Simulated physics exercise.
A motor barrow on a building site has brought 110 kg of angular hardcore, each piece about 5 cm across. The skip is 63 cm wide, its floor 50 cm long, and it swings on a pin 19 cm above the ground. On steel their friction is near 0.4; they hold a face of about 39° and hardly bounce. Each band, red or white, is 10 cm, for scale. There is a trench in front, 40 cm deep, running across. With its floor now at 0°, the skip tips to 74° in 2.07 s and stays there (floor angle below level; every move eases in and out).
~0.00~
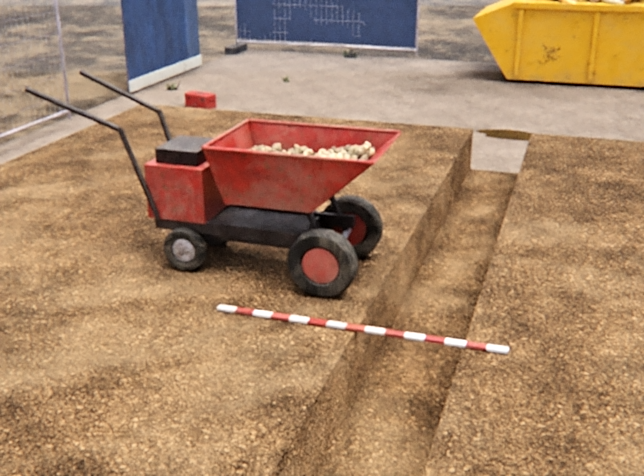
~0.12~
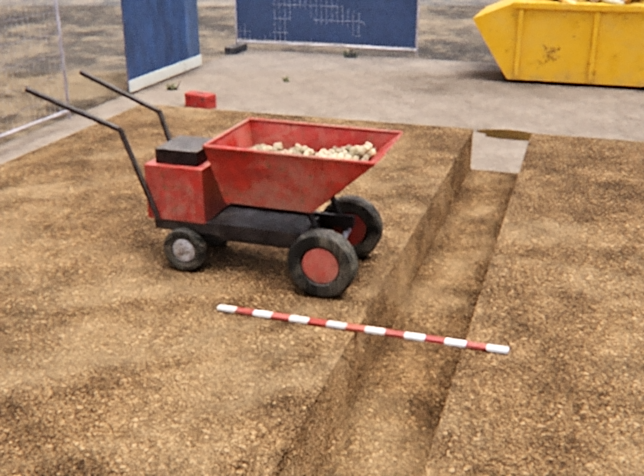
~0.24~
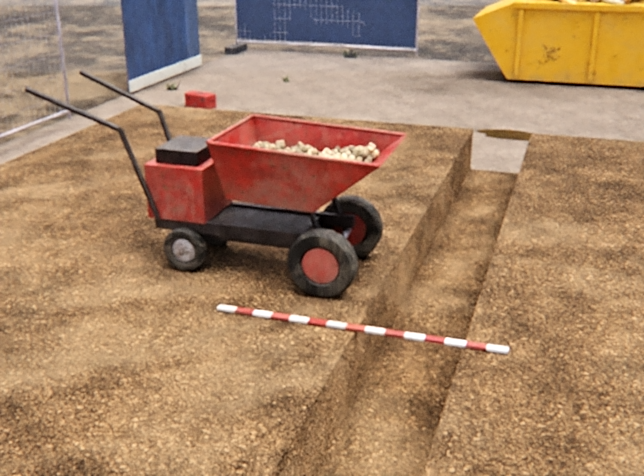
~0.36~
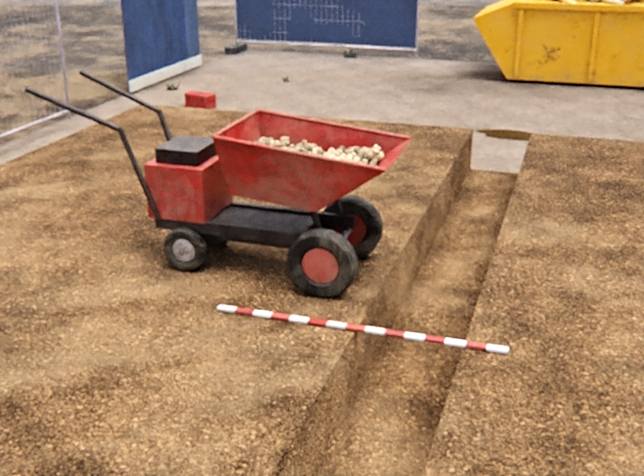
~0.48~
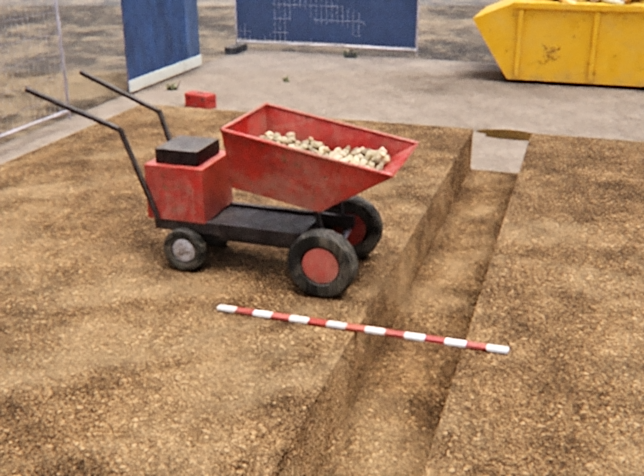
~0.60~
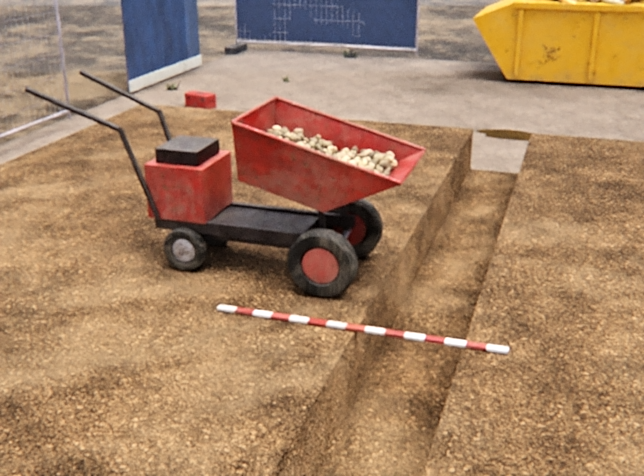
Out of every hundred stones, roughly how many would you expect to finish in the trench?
Close to 74 in every hundred.
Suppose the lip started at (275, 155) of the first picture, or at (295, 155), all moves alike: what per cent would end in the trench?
From the first spot near 65, from the second near 100 per cent.
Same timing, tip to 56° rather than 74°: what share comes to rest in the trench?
With that change, near 30 per cent.
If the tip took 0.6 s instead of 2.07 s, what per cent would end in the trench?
In that case some 50 per cent.
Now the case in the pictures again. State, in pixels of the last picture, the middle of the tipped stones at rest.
I'd put it close to (462, 340).
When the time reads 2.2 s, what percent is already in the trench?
Around 40 per cent of it, at that instant.
After 1.5 s the floor is at 62°; 100 % in the skip; the foremost stones are at (448, 249).
After 2.2 s the floor is at 74°; 41 % in the skip, 41 % in the trench, 18 % past the trench; the foremost stones are at (544, 301).
After 2.5 s the floor is at 74°; 8 % in the skip, 64 % in the trench, 28 % past the trench; the foremost stones are at (580, 302).
After 4.5 s the floor is at 74°; 0 % in the skip, 74 % in the trench, 26 % past the trench; the foremost stones are at (581, 309).
